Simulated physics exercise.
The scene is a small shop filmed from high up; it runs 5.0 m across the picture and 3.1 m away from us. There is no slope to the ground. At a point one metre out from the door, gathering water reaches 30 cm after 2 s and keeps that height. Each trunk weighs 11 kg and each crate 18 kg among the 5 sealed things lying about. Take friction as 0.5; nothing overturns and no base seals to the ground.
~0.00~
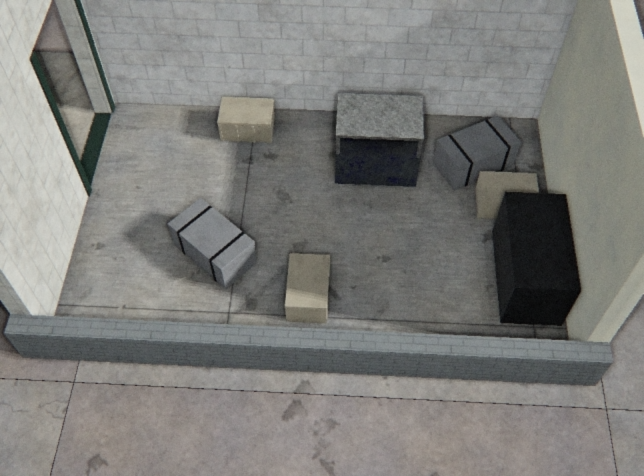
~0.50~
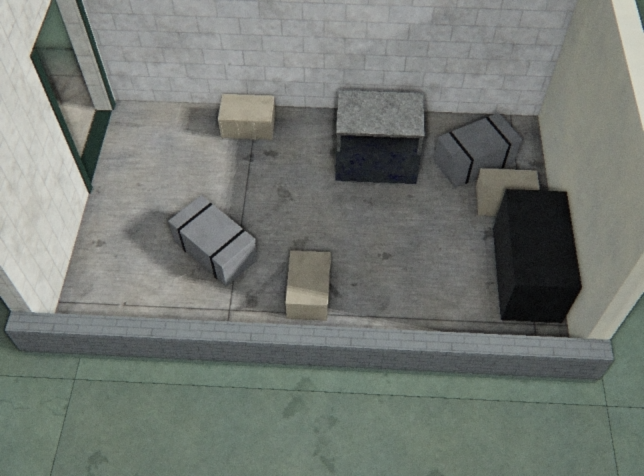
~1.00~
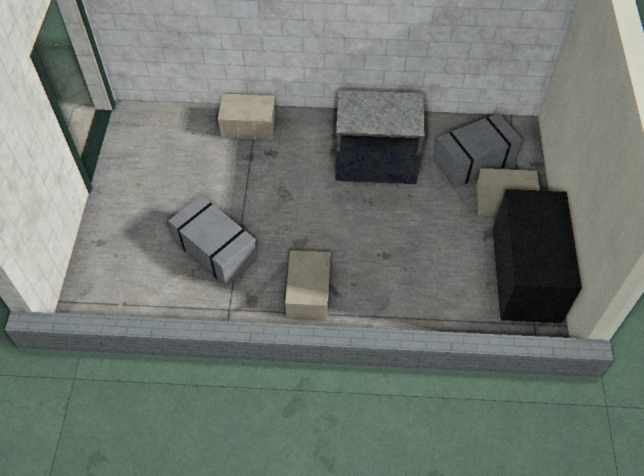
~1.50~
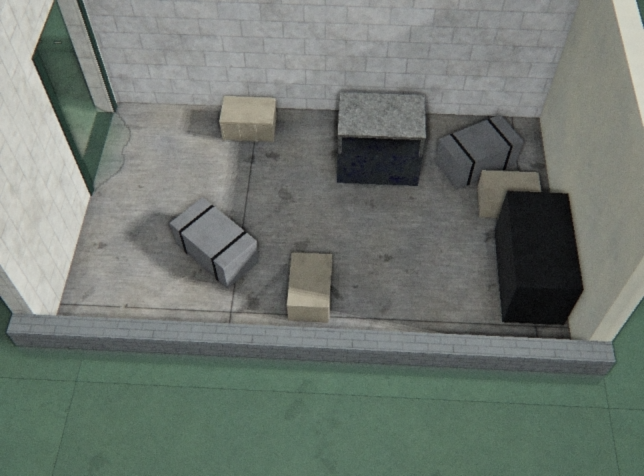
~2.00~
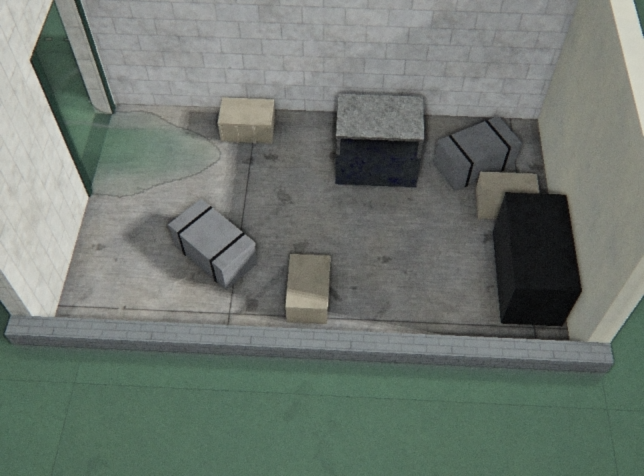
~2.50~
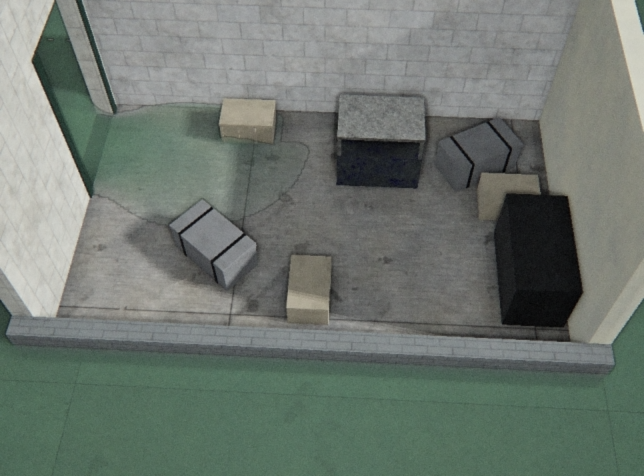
In the video, green water covers the ground outside a small walled room holding boxes and blocks, then enters through the doorway at left and spreads across the floor toward the nearer boxes, while the objects stay in place.
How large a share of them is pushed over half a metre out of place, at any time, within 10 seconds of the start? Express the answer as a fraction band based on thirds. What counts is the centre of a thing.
The band is at least two thirds.
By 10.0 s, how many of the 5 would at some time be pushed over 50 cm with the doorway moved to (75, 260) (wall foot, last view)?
You'd get 5 in that case.
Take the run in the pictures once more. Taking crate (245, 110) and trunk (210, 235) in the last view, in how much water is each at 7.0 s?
About 16 and 6 cm.
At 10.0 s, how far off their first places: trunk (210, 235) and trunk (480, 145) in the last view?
60 cm, 40 cm.
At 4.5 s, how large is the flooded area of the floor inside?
Some 12 m2 of it.
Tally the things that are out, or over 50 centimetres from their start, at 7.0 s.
I make it 3 by then.
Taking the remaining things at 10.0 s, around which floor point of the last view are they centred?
The centre is close to (381, 179).
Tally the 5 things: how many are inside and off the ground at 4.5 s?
It comes to 2 of them.
After 3.5 s 1 of 5 are over 50 cm from their spots; 1 afloat.
After 4.5 s 2 of 5 are over 50 cm from their spots; 2 afloat.
After 7.0 s 3 of 5 are over 50 cm from their spots; 5 afloat.
After 10.0 s 4 of 5 are over 50 cm from their spots, and 4 have been at some point; 4 afloat.
